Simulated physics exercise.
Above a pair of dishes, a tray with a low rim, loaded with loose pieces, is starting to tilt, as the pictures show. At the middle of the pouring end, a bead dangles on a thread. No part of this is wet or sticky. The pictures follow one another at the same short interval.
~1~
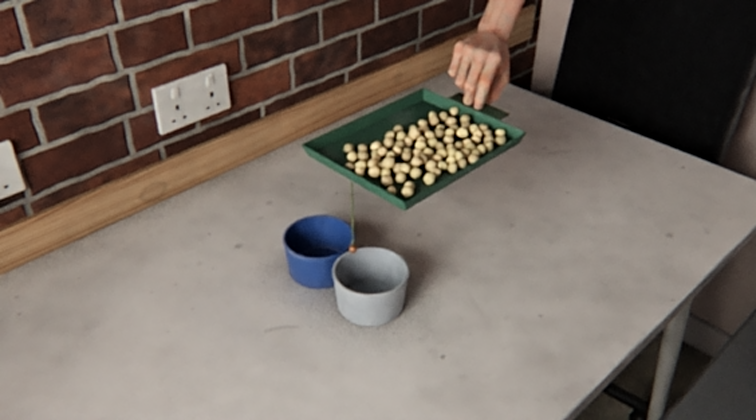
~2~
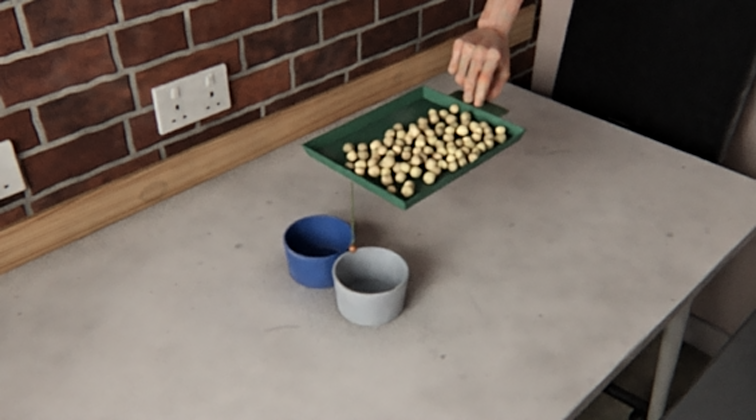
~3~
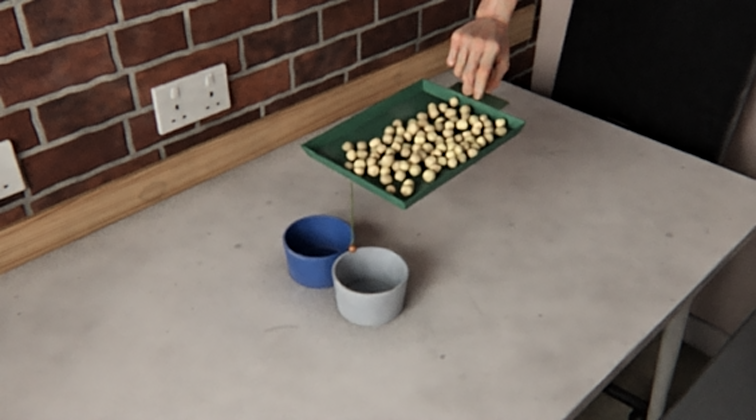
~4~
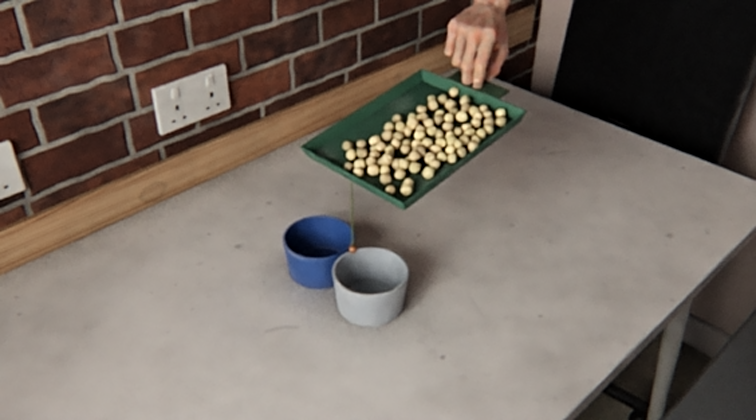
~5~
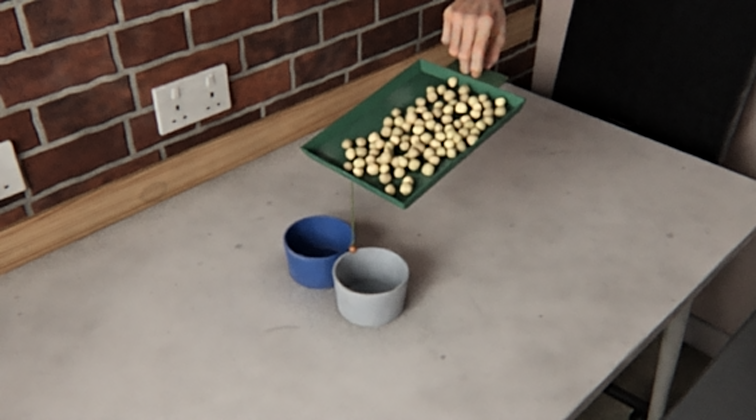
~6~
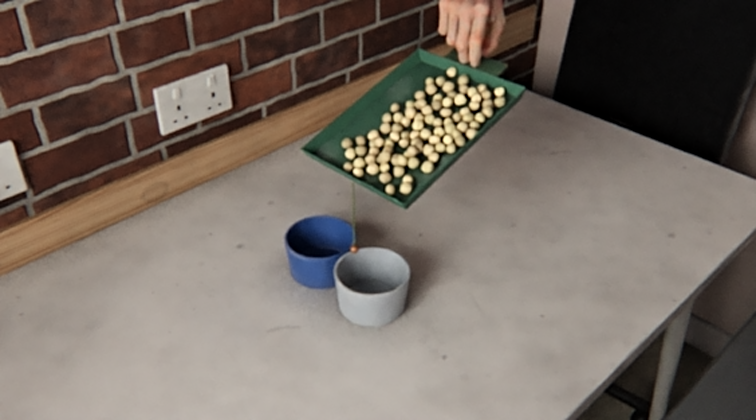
A hand at the far end of a green low-rimmed tray gradually raises that end, tilting the tray toward its near edge while the pale round nuts stay heaped on it. Below hang a thread and small bead, beside a blue dish on the left and a grey one on the right. The unmoving view looks down on a grey worktop against a brick wall with white sockets.
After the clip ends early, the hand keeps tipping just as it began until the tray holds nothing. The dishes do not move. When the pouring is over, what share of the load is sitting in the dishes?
The dishes hold less than half of it.
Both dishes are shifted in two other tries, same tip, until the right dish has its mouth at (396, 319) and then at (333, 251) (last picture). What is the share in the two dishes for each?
Trial 1: 50 percent; trial 2: 30 percent.
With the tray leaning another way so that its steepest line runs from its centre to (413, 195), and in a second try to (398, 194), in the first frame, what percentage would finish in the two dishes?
Respectively 30 % and 30 %.
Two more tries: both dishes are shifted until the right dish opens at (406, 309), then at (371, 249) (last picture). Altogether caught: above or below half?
Placing 1: A minority of it. Placing 2: A minority of it.
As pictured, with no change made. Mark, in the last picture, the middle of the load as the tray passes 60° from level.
I'd put the middle close to (368, 150).
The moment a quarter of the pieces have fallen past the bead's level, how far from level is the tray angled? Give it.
I'd say close to 110 degrees.
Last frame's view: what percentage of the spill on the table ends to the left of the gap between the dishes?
Some 80 per cent.
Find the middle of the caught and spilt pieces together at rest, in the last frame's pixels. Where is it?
Near pixel (299, 315).
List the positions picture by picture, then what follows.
In the first frame, corners of the pouring end (308, 144) and (405, 199), level; middle of the load (421, 146), macadamia nuts; left dish (293, 265); right dish (344, 301); bead on its thread (353, 249).
In the second frame, corners of the pouring end (307, 144) and (405, 199), level; middle of the load (421, 145).
In the third frame, corners of the pouring end (307, 145) and (404, 199), tipped barely, level across its low end; middle of the load (421, 141).
In the fourth frame, corners of the pouring end (306, 146) and (404, 199), tipped a little, level across its low end; middle of the load (420, 136).
In the fifth frame, corners of the pouring end (306, 147) and (403, 199), tipped a little, level across its low end; middle of the load (419, 130).
In the sixth frame, corners of the pouring end (306, 148) and (403, 200), tipped clearly, level across its low end; middle of the load (419, 126); left dish (295, 265); right dish (346, 301).
Just after the last frame, tray tipped steeply; almost all on the tray; just a few in the air.
A moment on, tray tipped right over; almost all on the tray; just a few in the right dish; just a few outside both; about a tenth in the air.
Further on, tray tipped past a quarter turn; just a few in the right dish; about a tenth in the left dish; the larger part outside both.
When it is over, tray tipped past a quarter turn; just a few in the right dish; about a tenth in the left dish; the larger part outside both.
